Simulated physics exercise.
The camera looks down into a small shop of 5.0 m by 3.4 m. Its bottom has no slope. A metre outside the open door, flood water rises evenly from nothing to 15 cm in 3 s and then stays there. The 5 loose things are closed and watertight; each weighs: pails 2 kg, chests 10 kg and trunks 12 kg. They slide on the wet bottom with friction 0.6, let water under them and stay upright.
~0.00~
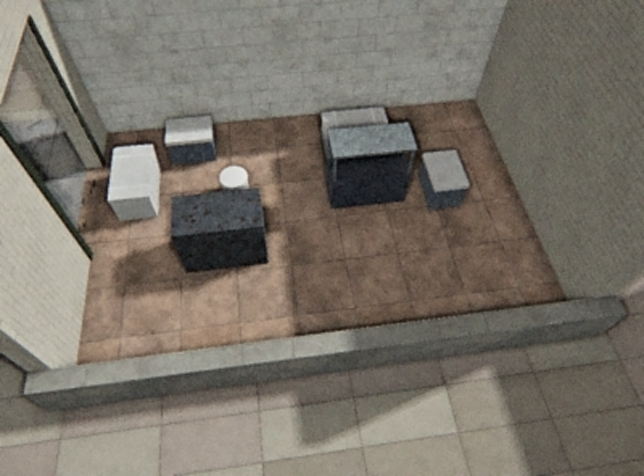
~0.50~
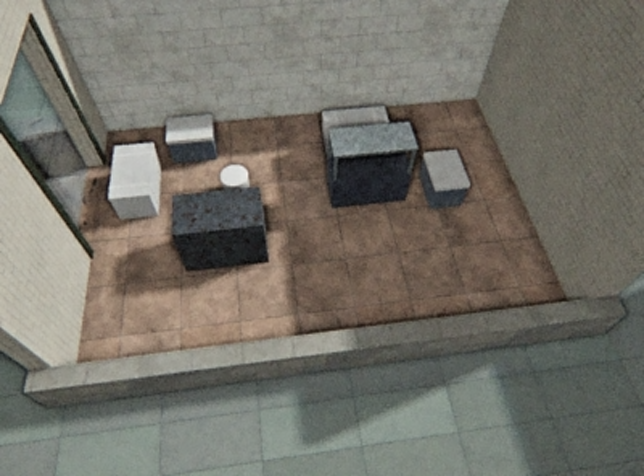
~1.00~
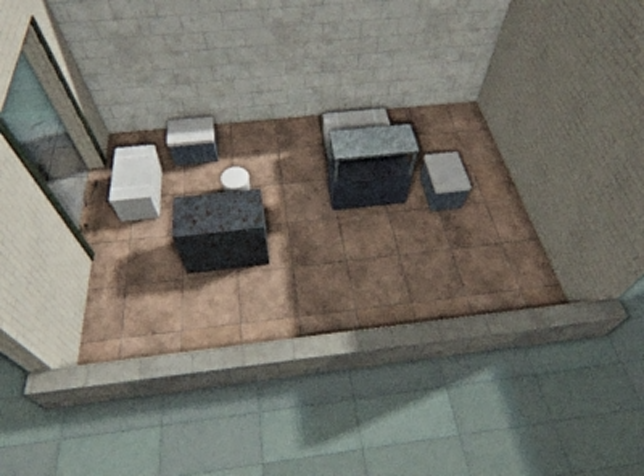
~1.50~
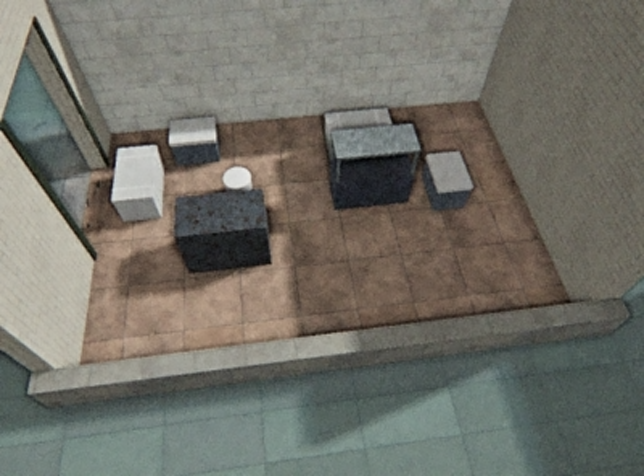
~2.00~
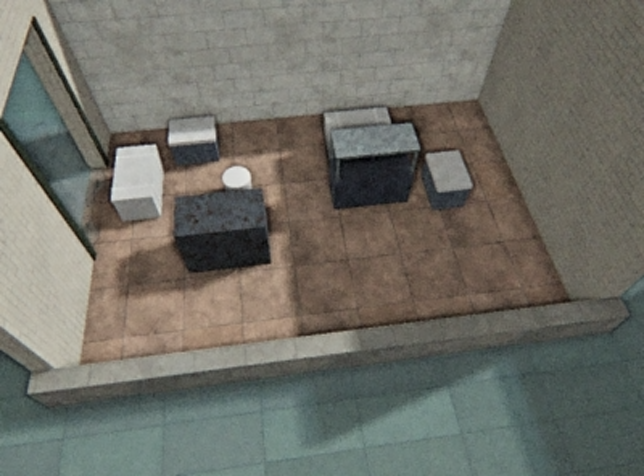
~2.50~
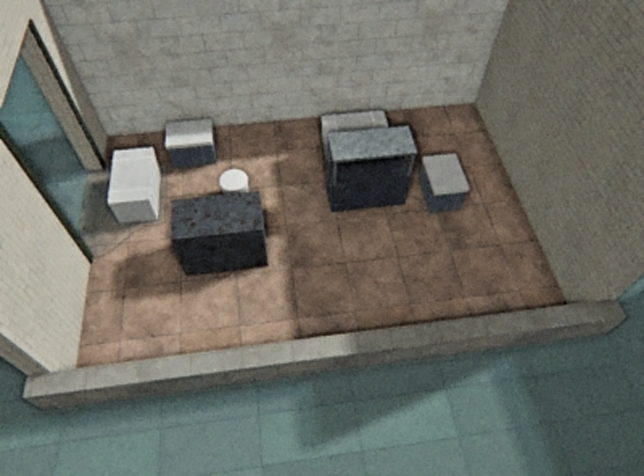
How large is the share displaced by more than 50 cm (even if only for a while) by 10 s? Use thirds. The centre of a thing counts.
Share: At least two thirds.
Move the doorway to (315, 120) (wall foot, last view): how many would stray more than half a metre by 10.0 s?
Then 2.
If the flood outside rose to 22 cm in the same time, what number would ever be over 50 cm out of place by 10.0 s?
In that case 5 of them.
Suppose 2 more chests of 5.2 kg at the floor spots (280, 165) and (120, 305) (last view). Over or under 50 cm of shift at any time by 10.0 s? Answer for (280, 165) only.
It is over.
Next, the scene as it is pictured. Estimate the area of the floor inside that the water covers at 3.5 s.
About 2.5 m2.
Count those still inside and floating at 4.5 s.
At that moment 1.
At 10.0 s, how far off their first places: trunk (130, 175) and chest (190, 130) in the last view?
In that order: 400 cm, 300 cm.
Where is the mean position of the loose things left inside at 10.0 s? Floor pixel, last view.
Near (446, 170).
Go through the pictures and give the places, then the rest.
A trunk at (131, 171) rests on the ground; a pail at (233, 177) rests on the ground; 0.0 m2 under water; 0 of 5 have shifted, in the first frame.
A trunk at (132, 170) rests on the ground; a pail at (234, 175) rests on the ground; 0.0 m2 under water; 0 of 5 have shifted, in the second frame.
A trunk at (133, 172) rests on the ground; a pail at (235, 178), on the bottom; 0.0 m2 under water; 0 of 5 have shifted, in the third frame.
A trunk at (135, 172) rests on the ground; a pail at (237, 178) rests on the ground; 0.0 m2 under water; 0 of 5 have shifted, in the fourth frame.
A trunk at (134, 172) rests on the ground; a pail at (236, 177) rests on the ground; water covers 0.0 m2; 0 of 5 have shifted, in the fifth frame.
A trunk at (131, 174) rests on the ground; a pail at (234, 180) rests on the ground; 0.4 m2 under water; 0 of 5 have shifted, in the sixth frame.
After 3.5 s 0 of 5 are over 50 cm from their spots; 0 afloat.
After 4.5 s 1 of 5 are over 50 cm from their spots; 1 afloat.
After 7.0 s 4 of 5 are over 50 cm from their spots; 3 afloat.
After 10.0 s 4 of 5 are over 50 cm from their spots, and 4 have been at some point; 4 afloat.
